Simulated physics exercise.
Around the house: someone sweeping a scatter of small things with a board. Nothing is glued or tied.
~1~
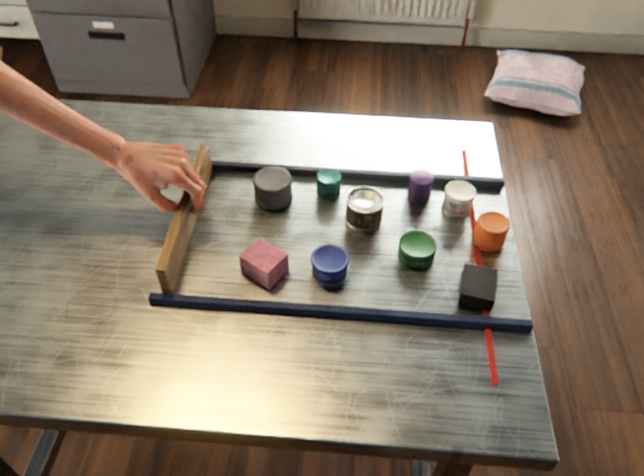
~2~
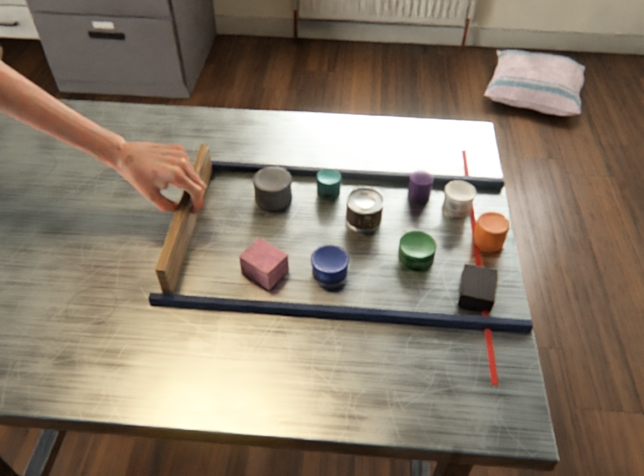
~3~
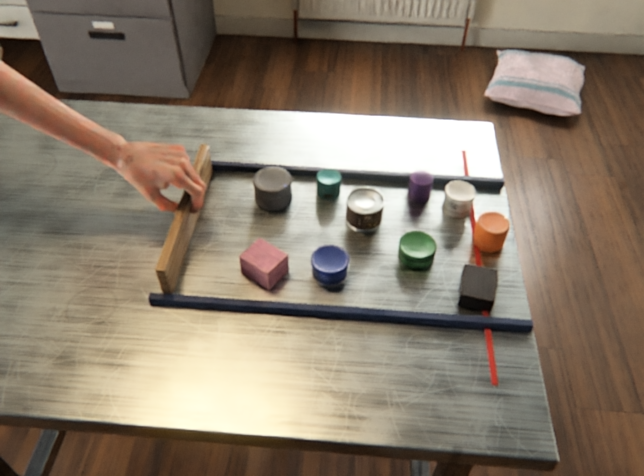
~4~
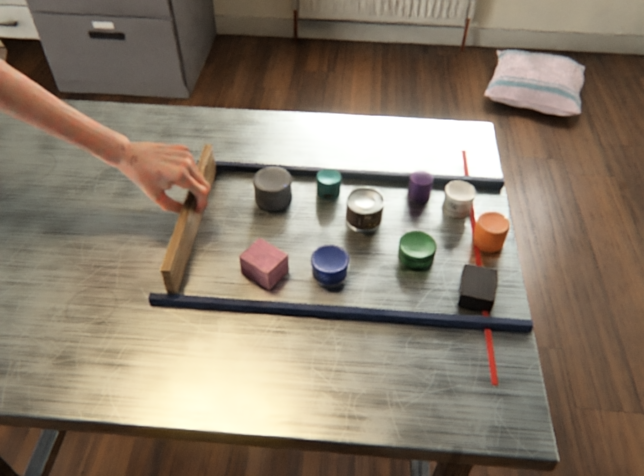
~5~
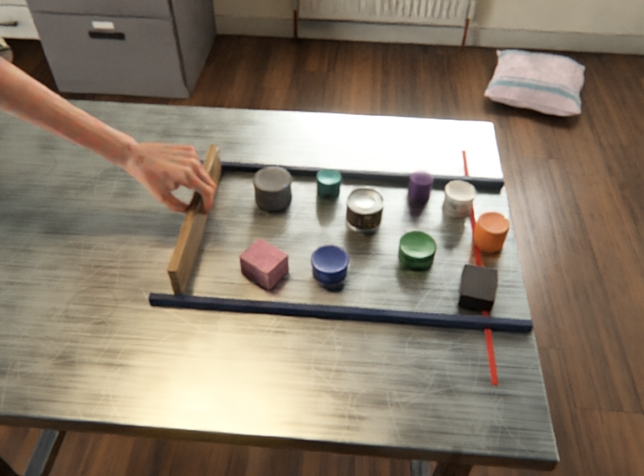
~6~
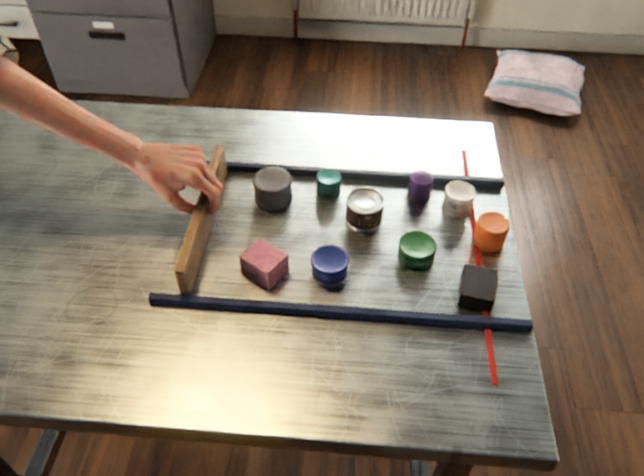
In this clip, a hand holds a wooden board upright on a table between two dark rails, at first nearly still, then slides it slightly right toward small tubs, a pink block and a black block, which stay unmoved.
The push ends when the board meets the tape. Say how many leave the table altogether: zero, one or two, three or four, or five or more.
In the end the number that fall off is five or more.
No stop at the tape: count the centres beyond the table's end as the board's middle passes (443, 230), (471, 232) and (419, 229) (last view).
It would be 1, 5 and 0.
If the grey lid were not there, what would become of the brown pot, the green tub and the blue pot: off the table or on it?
The brown pot holds on, the green tub holds on, the blue pot is lost.
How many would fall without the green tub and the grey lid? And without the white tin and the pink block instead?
Fallen: 3, and 2 in the other try.
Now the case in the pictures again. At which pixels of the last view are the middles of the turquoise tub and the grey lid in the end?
The turquoise tub stops around (483, 187); the grey lid around (494, 207).
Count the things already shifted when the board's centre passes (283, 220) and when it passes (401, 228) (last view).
4 and 8.
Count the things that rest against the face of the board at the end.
The number is 4.
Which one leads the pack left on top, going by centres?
The purple lid ends nearest.
Early on, none off yet; orange lid at rest near (491, 232); black block at rest near (478, 287); white tin at rest near (458, 200).
Finally, the number that fall off is five or more; lost, blue pot, green tub, white tin, black block and orange lid.
